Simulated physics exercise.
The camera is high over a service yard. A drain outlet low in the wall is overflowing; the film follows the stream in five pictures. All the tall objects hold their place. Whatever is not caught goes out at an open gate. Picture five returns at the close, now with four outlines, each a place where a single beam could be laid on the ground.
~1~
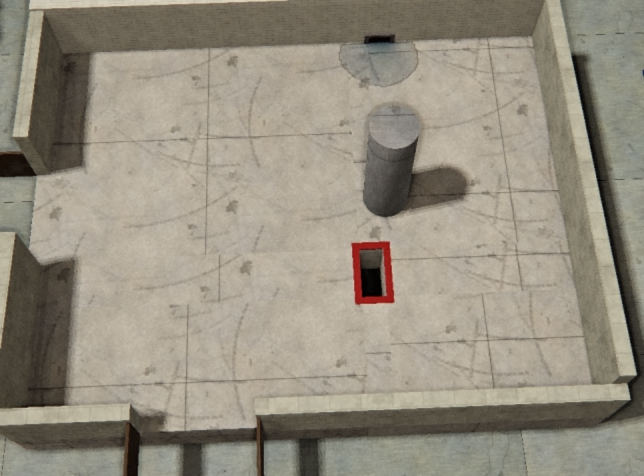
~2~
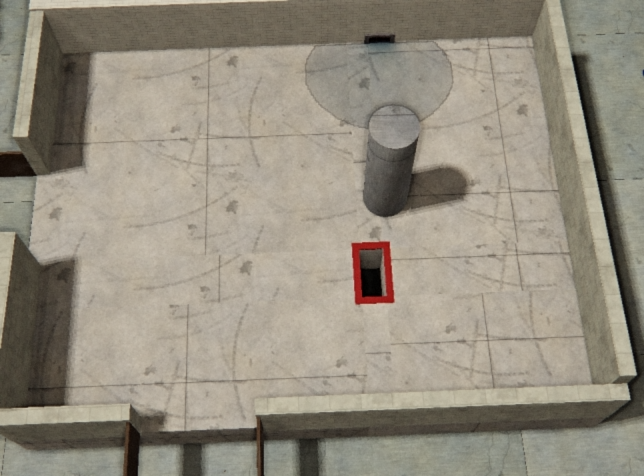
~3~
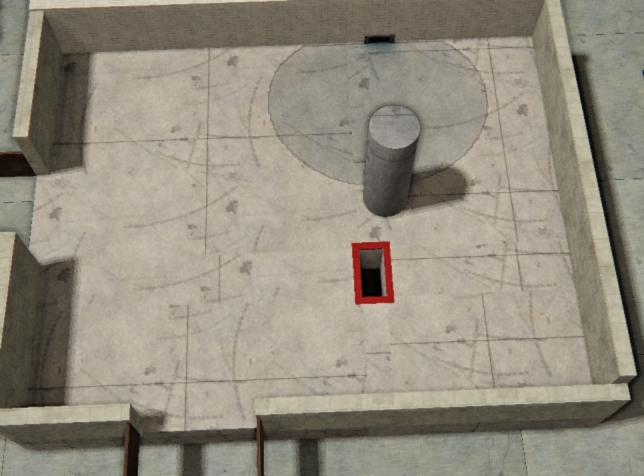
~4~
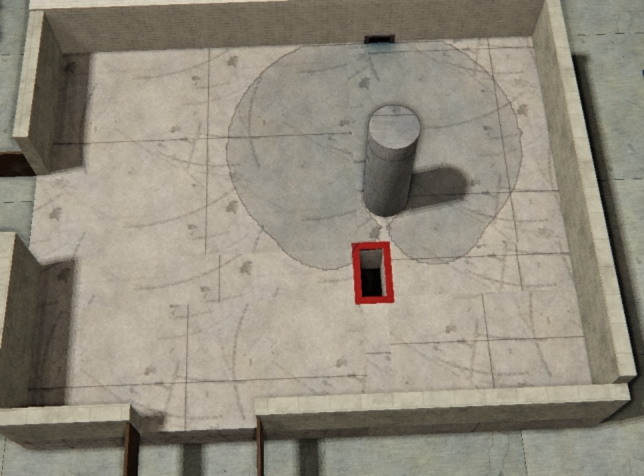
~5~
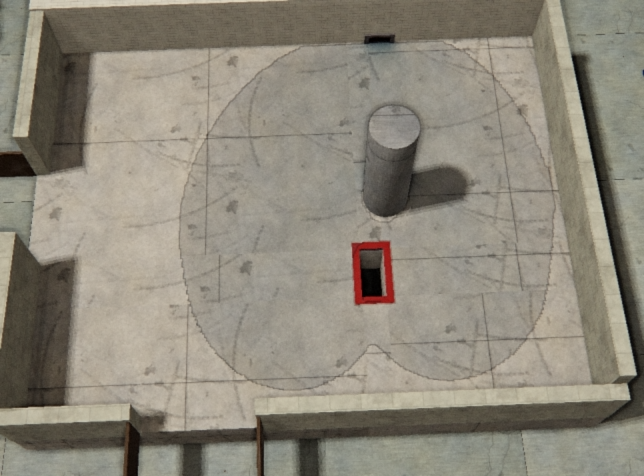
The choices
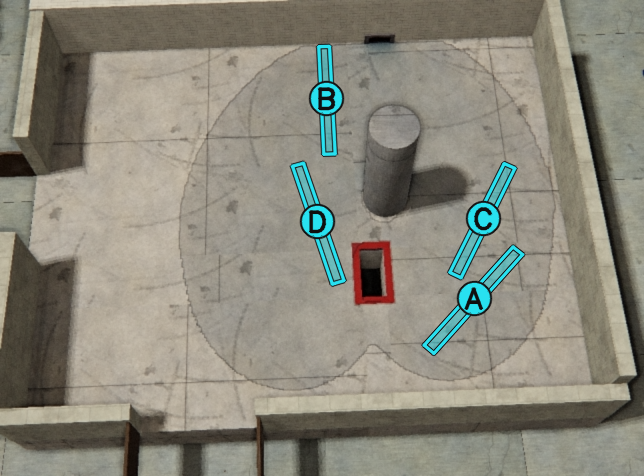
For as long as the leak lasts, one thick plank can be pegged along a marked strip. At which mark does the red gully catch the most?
The best position is D.
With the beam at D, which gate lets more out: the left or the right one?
More leaves on the right.
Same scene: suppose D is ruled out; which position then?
The answer is C.
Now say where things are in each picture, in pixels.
The first picture shows outfall at (379, 38); red gully at (373, 272); open gate at (200, 415); open gate at (46, 219); front seen at (408, 72), 2 % of the ground wet; red gully still dry.
The second picture shows front seen at (328, 106), 7 % of the ground wet; red gully still dry.
The third picture shows front seen at (332, 174), 15 % of the ground wet; red gully still dry.
The fourth picture shows front seen at (325, 260), 28 % of the ground wet; red gully still dry.
The fifth picture shows front seen at (234, 363), 48 % of the ground wet; red gully taking water.
On the marked copy, A from (429, 349) to (517, 250); B from (329, 154) to (324, 46); C from (455, 275) to (509, 165); D from (297, 164) to (338, 282).
If A is chosen, about 11 % of the stream goes into the red gully, about 78 % out by the gates.
If B is chosen, about 13 % of the stream goes into the red gully, about 76 % out by the gates.
If C is chosen, about 18 % of the stream goes into the red gully, about 71 % out by the gates.
If D is chosen, about 31 % of the stream goes into the red gully, about 61 % out by the gates.
